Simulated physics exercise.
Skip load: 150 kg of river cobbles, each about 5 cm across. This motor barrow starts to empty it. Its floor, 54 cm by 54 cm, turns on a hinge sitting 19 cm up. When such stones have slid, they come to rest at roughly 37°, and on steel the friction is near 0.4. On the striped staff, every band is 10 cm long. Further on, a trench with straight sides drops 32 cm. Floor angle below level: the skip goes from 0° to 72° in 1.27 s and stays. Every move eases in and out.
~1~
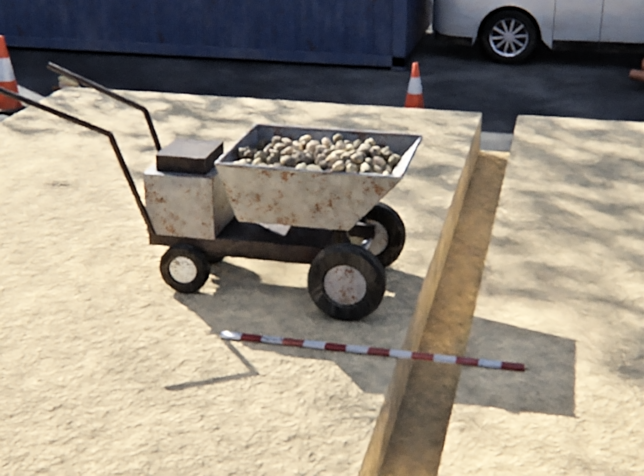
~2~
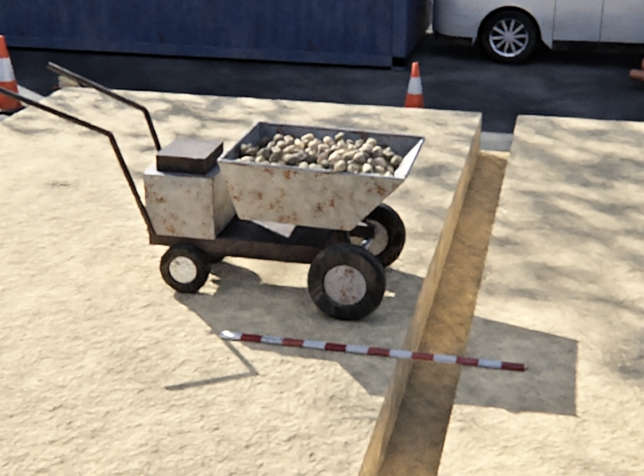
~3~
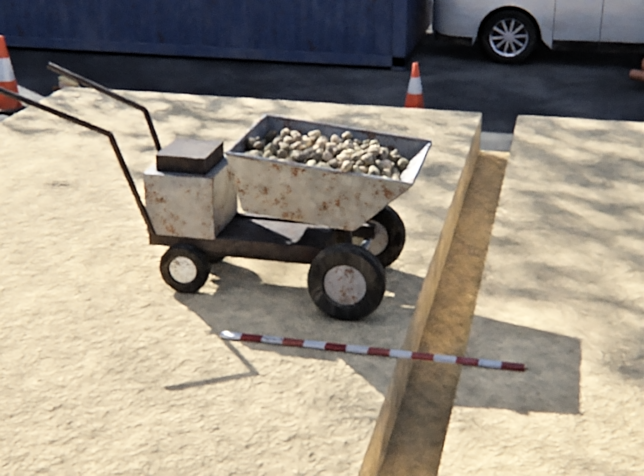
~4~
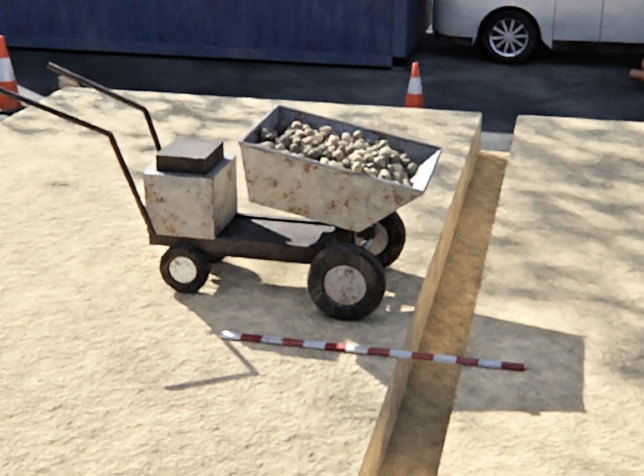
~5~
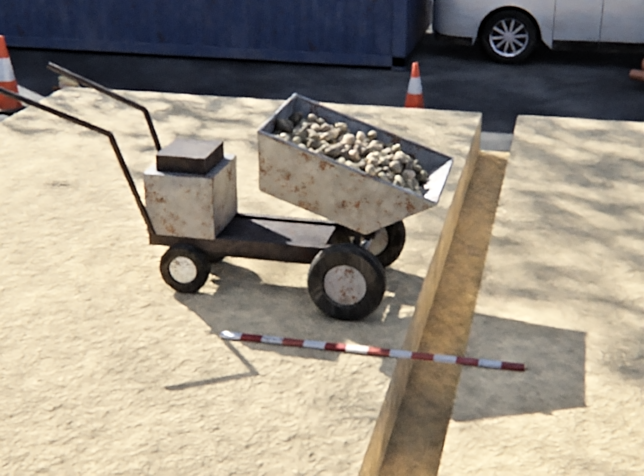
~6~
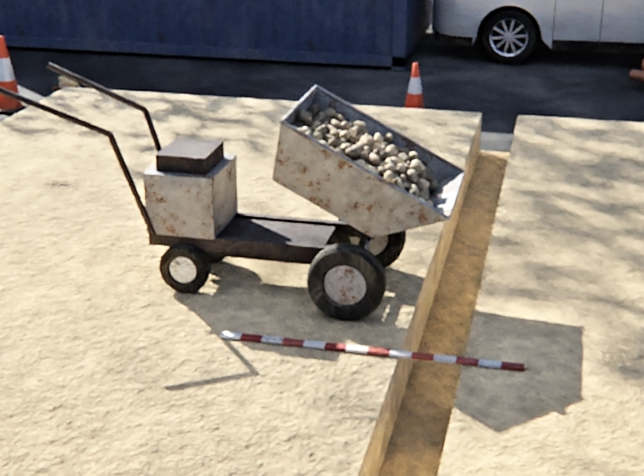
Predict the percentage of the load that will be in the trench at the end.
Predicted: Roughly 5 %.
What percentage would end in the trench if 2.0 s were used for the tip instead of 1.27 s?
Estimate: About 5 %.
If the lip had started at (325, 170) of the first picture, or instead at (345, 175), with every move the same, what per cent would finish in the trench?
About 95 per cent from the first spot, about 80 from the second.
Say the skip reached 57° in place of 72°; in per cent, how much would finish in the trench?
In that case around 15 percent.
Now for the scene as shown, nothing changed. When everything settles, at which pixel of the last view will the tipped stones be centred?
At about pixel (536, 304) in the last view.
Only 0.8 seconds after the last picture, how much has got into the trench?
Some 0 per cent.
Then, 0.4 s after the last picture the floor is at 61°, 99 % in the skip, 1 % past the trench; the foremost stones are at (496, 264).
Then, 0.8 s after the last picture the floor is at 72°, 53 % in the skip, 47 % past the trench; the foremost stones are at (603, 317).
Then, 1.2 s after the last picture the floor is at 72°, 25 % in the skip, 2 % in the trench, 73 % past the trench; the foremost stones are past the picture's edge.
Then, 3.1 s after the last picture the floor is at 72°, 18 % in the skip, 5 % in the trench, 77 % past the trench; the foremost stones are past the picture's edge.
